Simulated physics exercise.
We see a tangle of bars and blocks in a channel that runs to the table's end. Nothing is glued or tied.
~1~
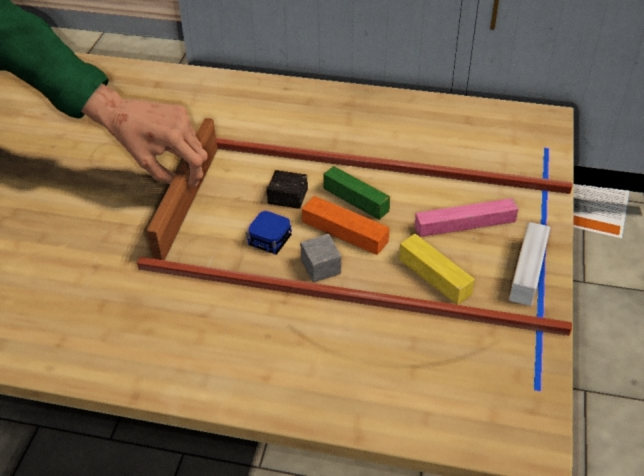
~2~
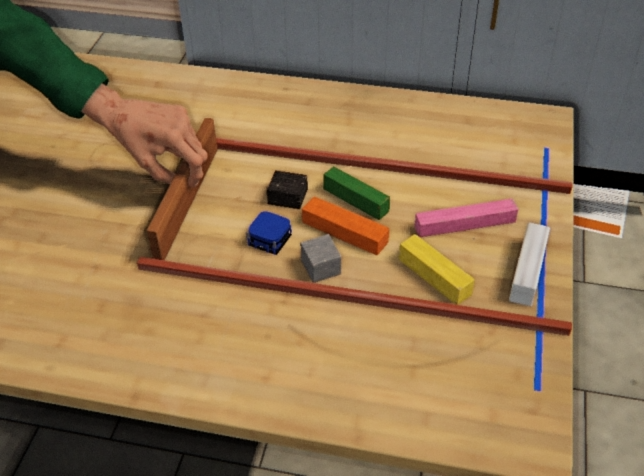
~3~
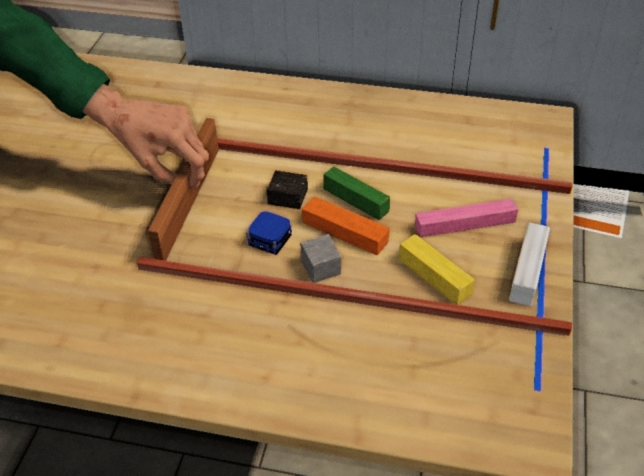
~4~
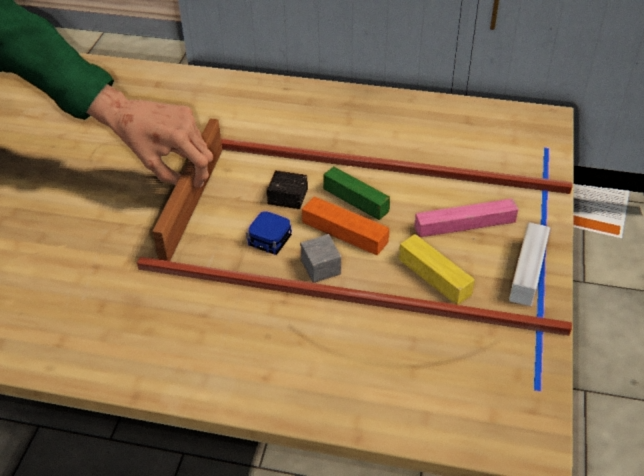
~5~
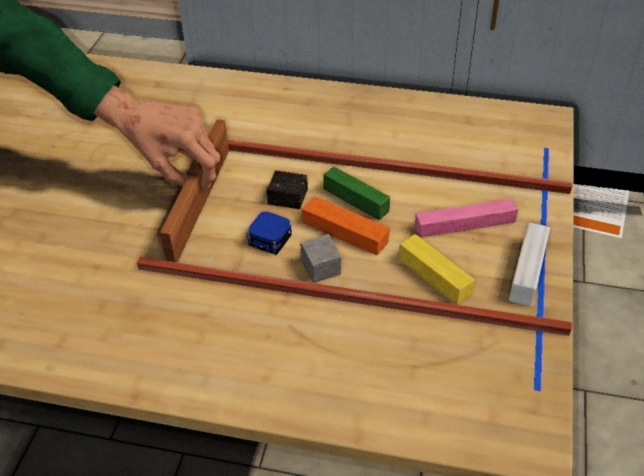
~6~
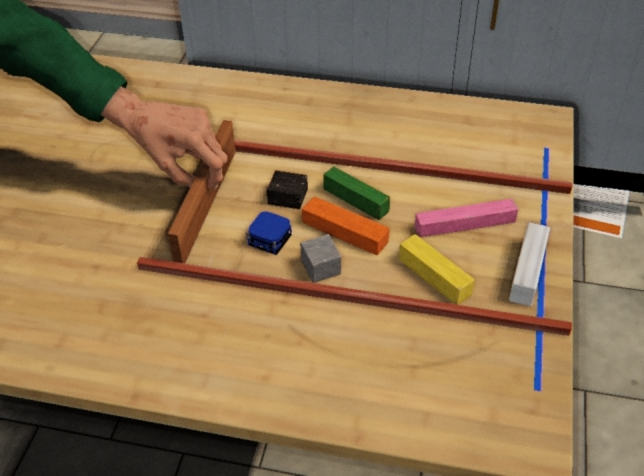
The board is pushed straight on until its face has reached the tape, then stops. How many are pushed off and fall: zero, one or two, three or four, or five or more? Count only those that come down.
As it turns out, the number that fall off is five or more.
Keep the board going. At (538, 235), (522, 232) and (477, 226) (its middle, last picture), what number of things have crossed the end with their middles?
In that order 5, 3 and 1.
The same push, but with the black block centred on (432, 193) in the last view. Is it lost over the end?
Then it is lost.
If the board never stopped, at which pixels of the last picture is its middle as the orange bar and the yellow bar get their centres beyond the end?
At (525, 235) for the orange bar; at (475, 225) for the yellow bar.
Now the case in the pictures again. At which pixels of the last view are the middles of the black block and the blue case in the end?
Near (563, 223) and (561, 272).
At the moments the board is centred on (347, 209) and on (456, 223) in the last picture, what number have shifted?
First 6, then 8.
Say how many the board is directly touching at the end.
The number is 3.
A little later, none off yet; white stick at rest near (530, 263); pink bar at rest near (466, 218); yellow bar shifted a little near (466, 285).
When it is over, the number that fall off is five or more; down, orange bar, green bar, yellow bar, pink bar and white stick.
